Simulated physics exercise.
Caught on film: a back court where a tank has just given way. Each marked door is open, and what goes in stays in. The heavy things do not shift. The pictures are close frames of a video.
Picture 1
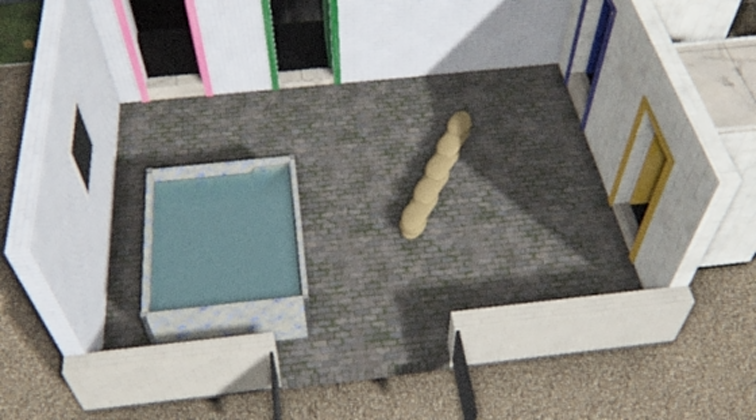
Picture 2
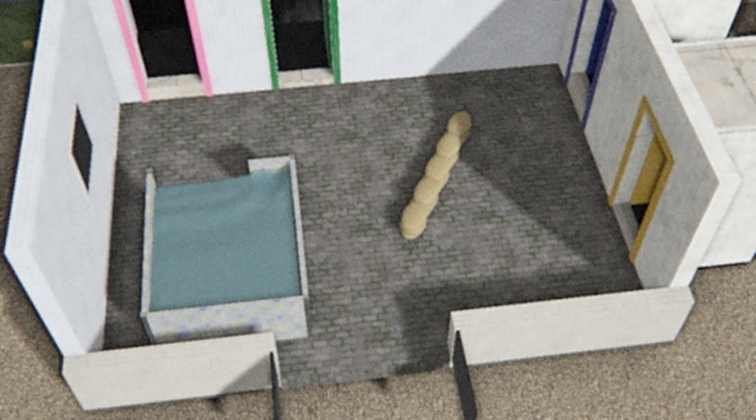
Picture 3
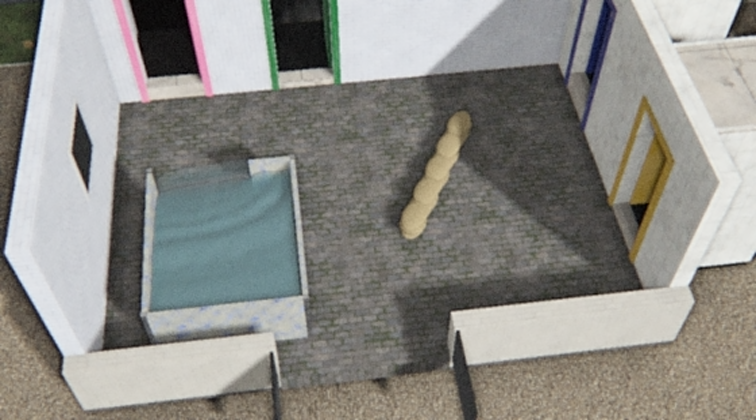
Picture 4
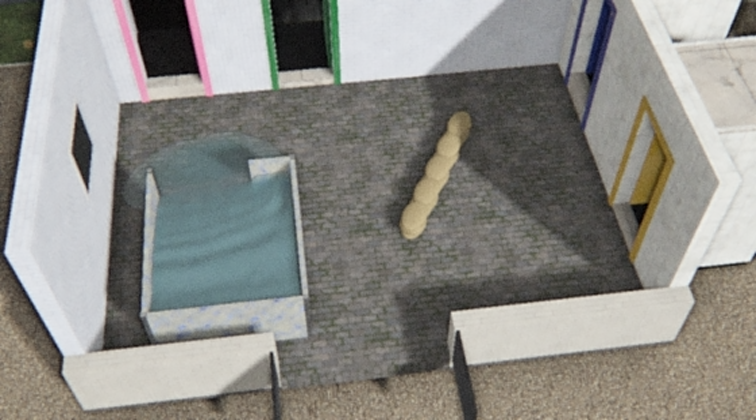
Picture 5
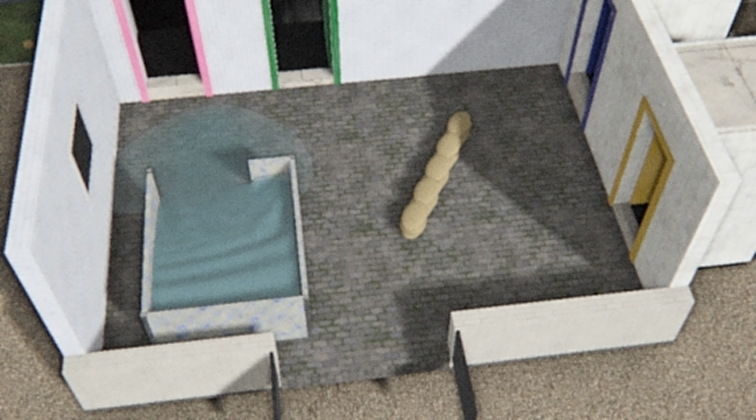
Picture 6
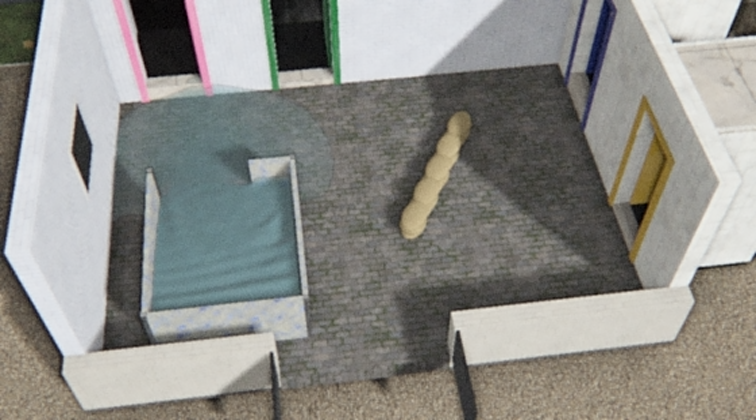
Water poured out through a gap in the far side of a square tank in a walled courtyard, rippling behind it and spreading across the dark paving toward the pink-framed doorway and left wall.
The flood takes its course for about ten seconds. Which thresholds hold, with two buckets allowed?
One by one: The blue door holds within the limit; the pink door floods; the yellow door holds within the limit; the green door floods.
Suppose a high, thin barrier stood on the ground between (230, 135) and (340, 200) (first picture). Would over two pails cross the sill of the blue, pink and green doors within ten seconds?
In short: Blue door takes less, pink door lets more in, green door is under.
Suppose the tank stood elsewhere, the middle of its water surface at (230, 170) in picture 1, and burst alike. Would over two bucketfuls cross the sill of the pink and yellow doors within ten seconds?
Then: The pink door lets more in; the yellow door passes that mark.
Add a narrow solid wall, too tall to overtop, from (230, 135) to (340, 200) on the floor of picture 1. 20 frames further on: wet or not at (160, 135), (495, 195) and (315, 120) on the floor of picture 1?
In turn: Covered, dry, covered.
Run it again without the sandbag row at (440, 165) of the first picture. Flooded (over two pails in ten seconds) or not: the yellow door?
One by one: Yellow door passes that mark.
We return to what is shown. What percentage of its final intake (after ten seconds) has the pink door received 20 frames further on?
Some 100 per cent.
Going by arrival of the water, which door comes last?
I say the one in yellow.
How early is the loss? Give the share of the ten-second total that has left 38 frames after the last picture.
Near 50 in a hundred.
A moment on, water covers 25 % of the floor; the blue door not reached, the pink door over two buckets in, the yellow door not reached, the green door under two buckets in.
Next, water covers 30 % of the floor; the blue door not reached, the pink door far over two buckets in, the yellow door not reached, the green door over two buckets in.
Then, water covers 50 % of the floor; the blue door wet at the sill, nothing in, the pink door far over two buckets in, the yellow door not reached, the green door over two buckets in.
Later, water covers 80 % of the floor; the blue door wet at the sill, nothing in, the pink door far over two buckets in, the yellow door wet at the sill, nothing in, the green door over two buckets in.
In the end, water covers 95 % of the floor; the blue door wet at the sill, nothing in, the pink door far over two buckets in, the yellow door wet at the sill, nothing in, the green door over two buckets in.
